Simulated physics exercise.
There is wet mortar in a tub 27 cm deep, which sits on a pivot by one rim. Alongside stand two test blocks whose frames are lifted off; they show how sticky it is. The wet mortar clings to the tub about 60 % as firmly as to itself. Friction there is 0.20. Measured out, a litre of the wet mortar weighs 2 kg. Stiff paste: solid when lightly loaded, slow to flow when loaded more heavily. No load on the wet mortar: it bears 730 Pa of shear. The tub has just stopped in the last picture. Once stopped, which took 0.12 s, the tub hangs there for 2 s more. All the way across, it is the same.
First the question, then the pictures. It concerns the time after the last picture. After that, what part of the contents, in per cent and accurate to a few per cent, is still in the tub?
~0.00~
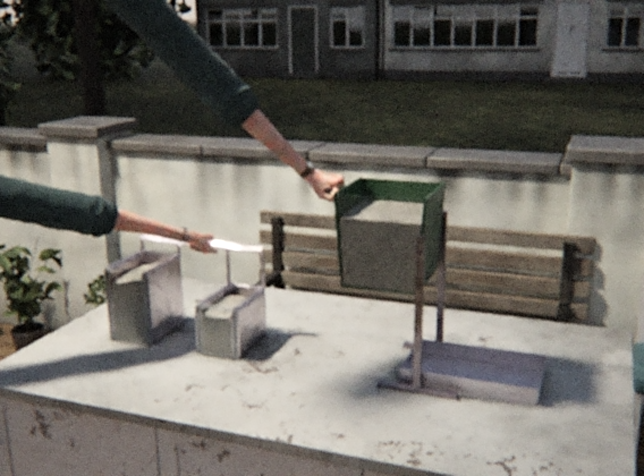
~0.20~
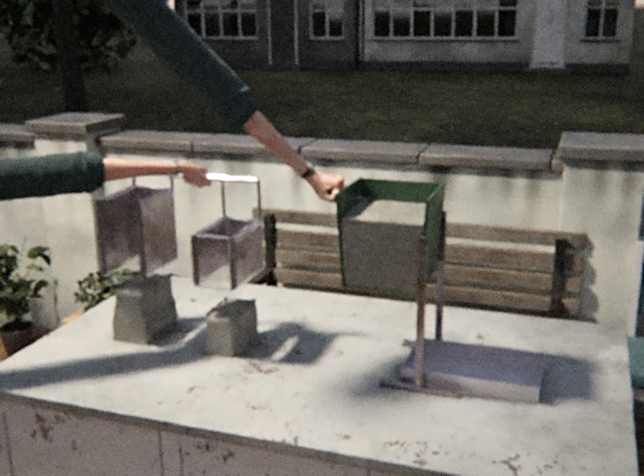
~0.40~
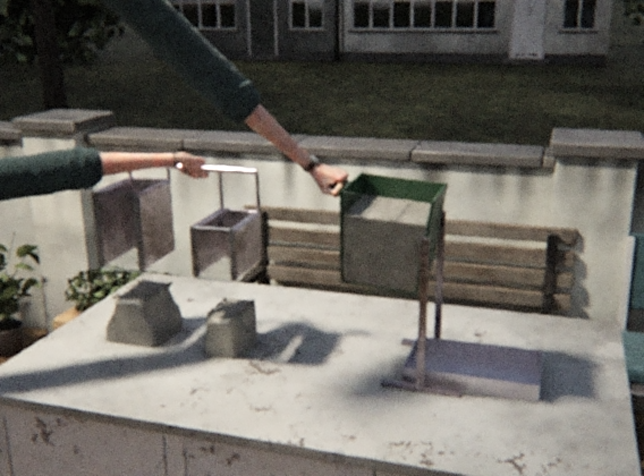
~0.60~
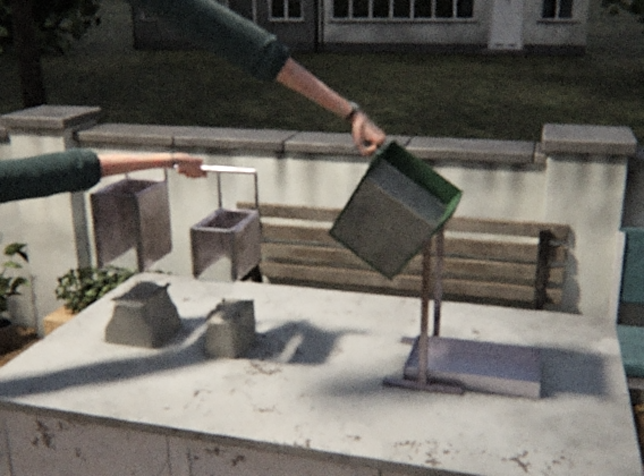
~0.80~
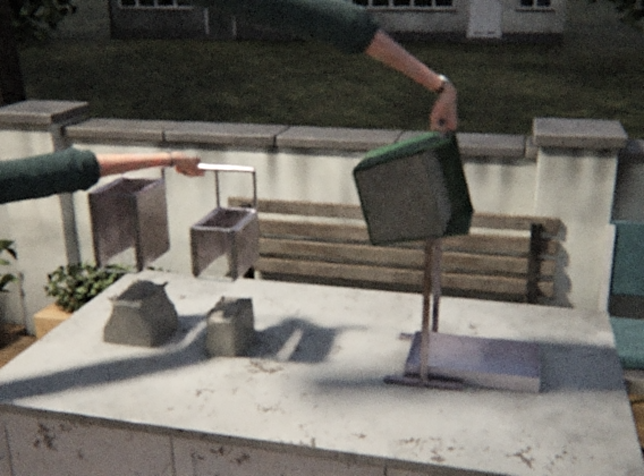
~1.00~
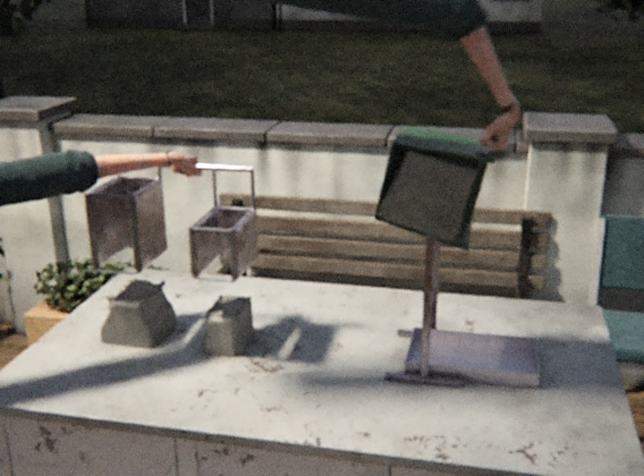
The part still in the tub is near 39 out of 100.
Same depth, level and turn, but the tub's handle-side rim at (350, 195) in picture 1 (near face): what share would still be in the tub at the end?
About 50 % stays in the tub.
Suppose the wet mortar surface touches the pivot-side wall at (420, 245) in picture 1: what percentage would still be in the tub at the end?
About 55 per cent.
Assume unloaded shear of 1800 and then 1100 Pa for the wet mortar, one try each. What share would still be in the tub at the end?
About 100 % first, about 40 % second.
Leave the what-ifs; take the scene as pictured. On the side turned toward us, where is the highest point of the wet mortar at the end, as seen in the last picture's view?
About (413, 204).
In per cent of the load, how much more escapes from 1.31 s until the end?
I'd say close to 5 in a hundred.
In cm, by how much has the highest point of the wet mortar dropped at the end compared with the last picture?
Roughly 15 cm.
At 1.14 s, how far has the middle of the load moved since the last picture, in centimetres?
8 cm.
After 1.14 s, the tub is at 102 degrees and holds 81 %.
After 1.31 s, the tub is at 102 degrees and holds 45 %.
After 1.48 s, the tub is at 102 degrees and holds 39 %.
After 1.65 s, the tub is at 102 degrees and holds 39 %.
After 3.00 s, the tub is at 102 degrees and holds 39 %.
